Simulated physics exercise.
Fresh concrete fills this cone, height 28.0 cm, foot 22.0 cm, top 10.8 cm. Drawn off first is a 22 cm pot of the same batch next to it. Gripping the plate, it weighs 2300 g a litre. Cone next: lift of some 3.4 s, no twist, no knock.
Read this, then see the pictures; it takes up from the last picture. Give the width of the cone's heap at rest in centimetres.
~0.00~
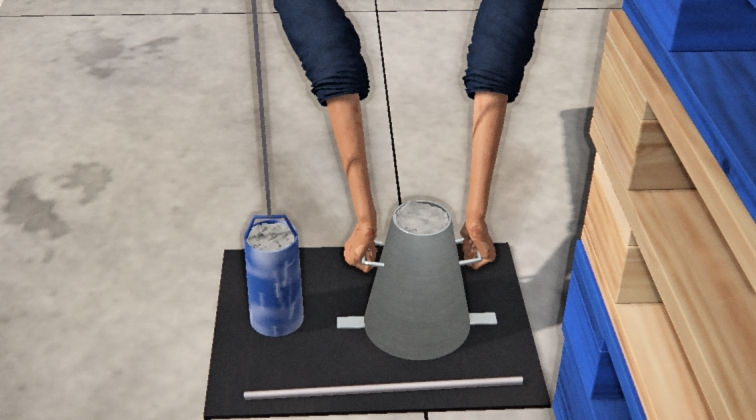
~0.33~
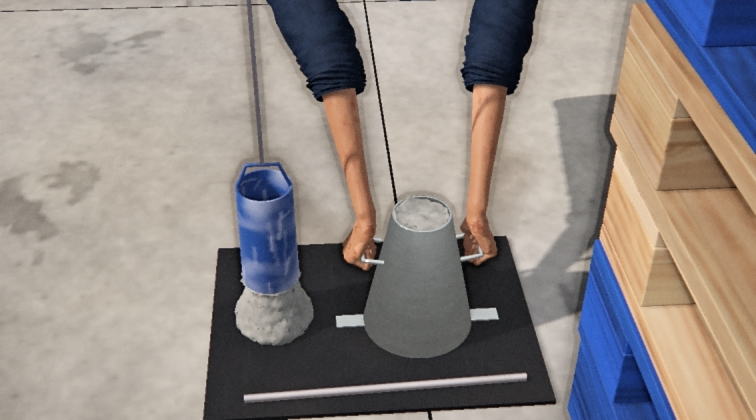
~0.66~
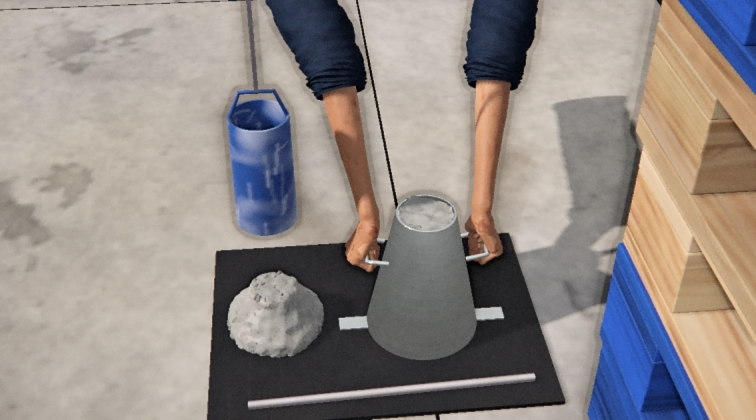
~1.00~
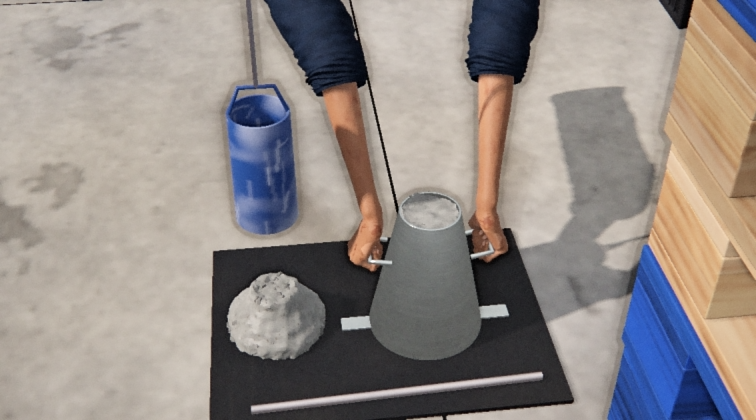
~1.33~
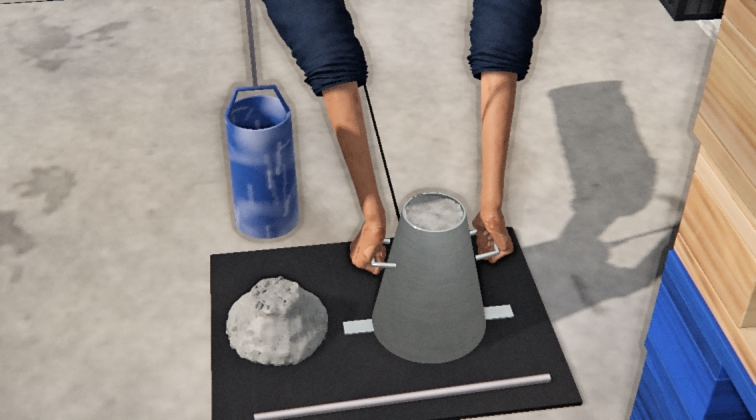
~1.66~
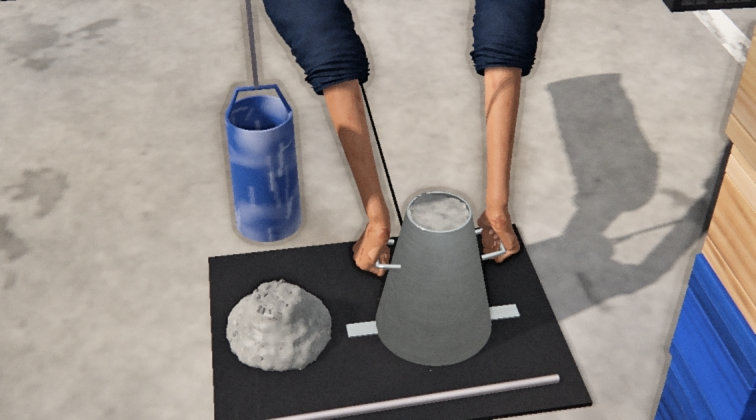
Roughly 35 centimetres.
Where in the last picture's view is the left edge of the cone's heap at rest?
Roughly at pixel (345, 320).
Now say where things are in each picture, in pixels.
The first frame shows middle of the pot's mouth at (271, 237), still down; middle of the cone's top at (422, 218), not yet moved.
The second frame shows middle of the pot's mouth at (264, 187), raised 12 cm; middle of the cone's top at (422, 214), not yet moved.
The third frame shows middle of the pot's mouth at (259, 117), raised 28 cm; the heap from the pot 10 cm high and 20 cm wide, top at (273, 287); middle of the cone's top at (426, 214), not yet moved.
The fourth frame shows middle of the pot's mouth at (258, 112), raised 28 cm; the heap from the pot 9.9 cm high and 20 cm wide, top at (274, 289); middle of the cone's top at (430, 212), not yet moved.
The fifth frame shows middle of the pot's mouth at (258, 114), raised 28 cm; the heap from the pot 9.8 cm high and 20 cm wide, top at (275, 294); middle of the cone's top at (434, 213), not yet moved.
The sixth frame shows middle of the pot's mouth at (259, 115), raised 28 cm; the heap from the pot 9.7 cm high and 20 cm wide, top at (277, 298); middle of the cone's top at (439, 212), not yet moved.
By 2.5 s, the cone is up 6.4 cm; the fresh concrete has come down 11 cm to 17 cm and is 31 cm wide.
By 3.4 s, the cone is up 18 cm; the fresh concrete has come down 16 cm to 12 cm and is 35 cm wide.
By 4.2 s, the cone is up 28 cm; the fresh concrete has come down 16 cm to 12 cm and is 35 cm wide.
By 5.2 s, the cone is clear; the fresh concrete has come down 16 cm to 12 cm and is 35 cm wide.
By 5.7 s, at rest, the cone is clear; the fresh concrete has come down 16 cm to 12 cm and is 35 cm wide.
